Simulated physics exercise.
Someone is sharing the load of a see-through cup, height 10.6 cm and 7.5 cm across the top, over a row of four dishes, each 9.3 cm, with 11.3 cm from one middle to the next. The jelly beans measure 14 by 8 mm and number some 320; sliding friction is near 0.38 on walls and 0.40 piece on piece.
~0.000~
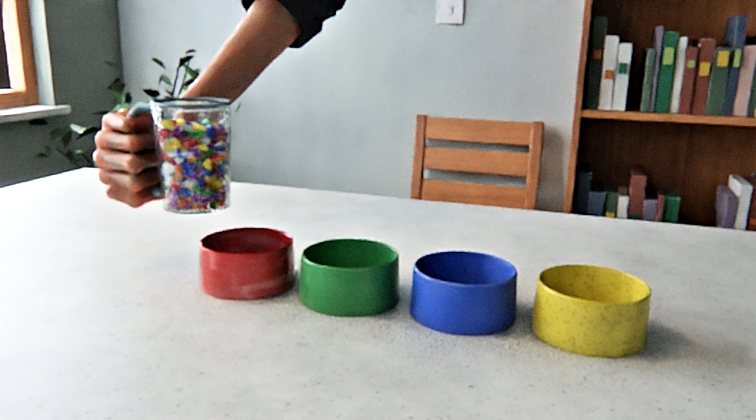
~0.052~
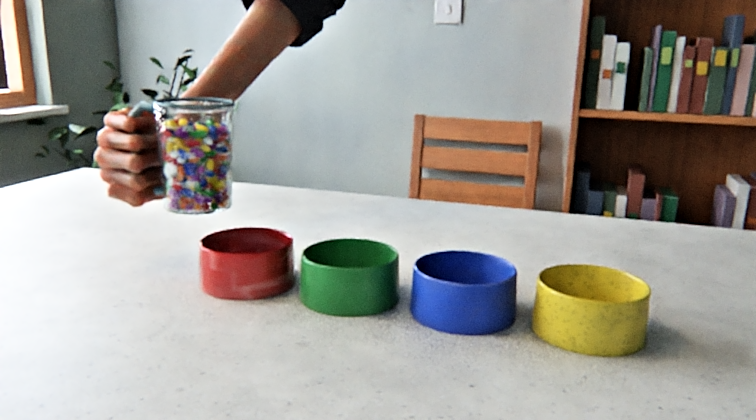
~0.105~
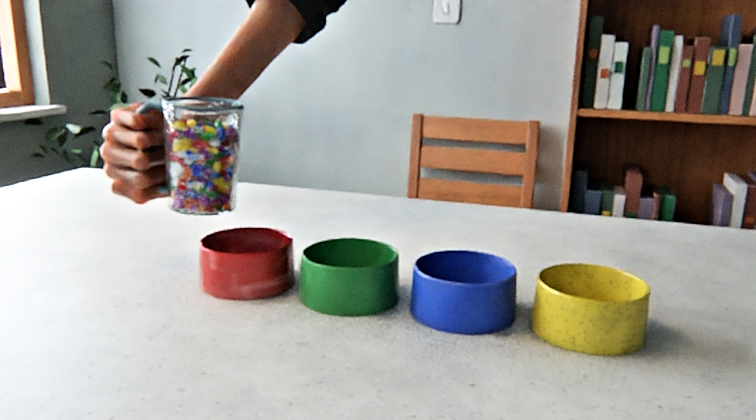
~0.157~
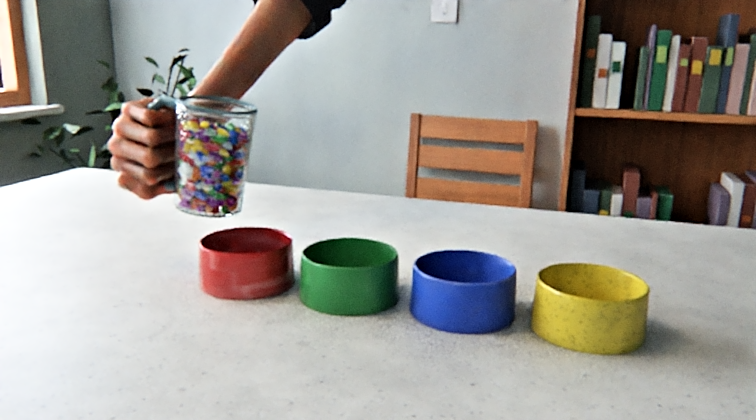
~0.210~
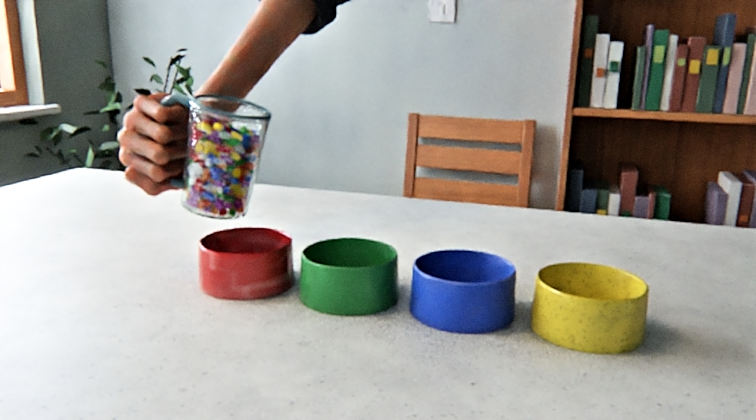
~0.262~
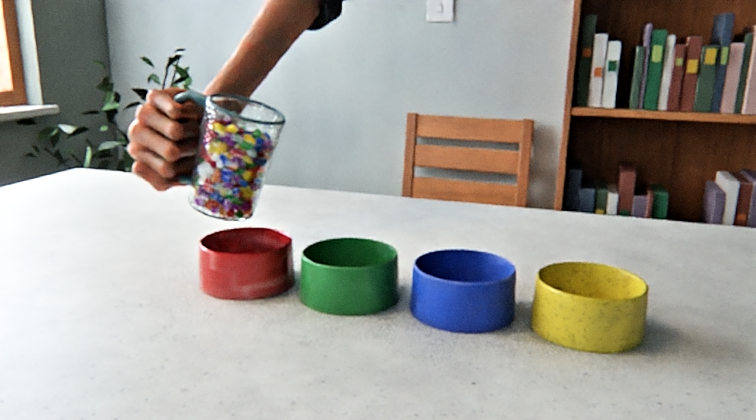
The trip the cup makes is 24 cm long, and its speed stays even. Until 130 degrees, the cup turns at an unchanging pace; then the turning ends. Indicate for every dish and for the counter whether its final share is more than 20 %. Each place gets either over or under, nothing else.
Here is the list: Red under, blue over, green under, yellow under, counter under.
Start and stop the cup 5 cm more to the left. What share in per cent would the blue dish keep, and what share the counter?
Blue: 60, counter: 40.
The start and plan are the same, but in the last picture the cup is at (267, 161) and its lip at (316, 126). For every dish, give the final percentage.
Red 0, blue 90, green 0, yellow 0.
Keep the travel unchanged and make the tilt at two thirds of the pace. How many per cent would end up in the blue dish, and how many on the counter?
Then the blue dish would get 100 and the counter 0.
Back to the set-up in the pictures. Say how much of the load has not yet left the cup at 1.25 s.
About 80 %.
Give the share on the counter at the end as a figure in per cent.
The share comes to some 5 percent.
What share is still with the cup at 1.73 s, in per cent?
Approx. 0 % - an estimate.
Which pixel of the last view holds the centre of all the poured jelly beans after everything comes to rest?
Resting centre estimate: Around (465, 281).
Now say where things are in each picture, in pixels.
In the first frame, cup at (194, 155), tilt 0 degrees, lip at (224, 104), moved 0.0 cm; middle of the pieces at (198, 164); red dish at (247, 241); green dish at (350, 253); blue dish at (465, 268); yellow dish at (593, 283).
In the second frame, cup at (196, 155), tilt 1 degrees, lip at (227, 105), moved 0.3 cm; middle of the pieces at (200, 164).
In the third frame, cup at (203, 156), tilt 4 degrees, lip at (237, 108), moved 1.1 cm; middle of the pieces at (206, 165).
In the fourth frame, cup at (213, 156), tilt 9 degrees, lip at (251, 112), moved 2.2 cm; middle of the pieces at (215, 166).
In the fifth frame, cup at (223, 158), tilt 13 degrees, lip at (266, 117), moved 3.5 cm; middle of the pieces at (225, 167).
In the sixth frame, cup at (234, 159), tilt 18 degrees, lip at (280, 122), moved 4.7 cm; middle of the pieces at (235, 168); red dish at (246, 241); green dish at (350, 252); blue dish at (464, 266); yellow dish at (591, 280). Its pace works out near 90 degrees a second; the hand travels 23 cm a second.
After 0.85 s, tilt 71 degrees; cup holds 100 %.
After 1.25 s, tilt 106 degrees; cup holds 80 %, blue 15 %.
Then, at 1.73 s, tilt 130 degrees; cup holds 0 %, blue 95 %.
By 2.5 s all is still; red 0 %, blue 95 %, green 0 %, yellow 0 %, counter 5 %.
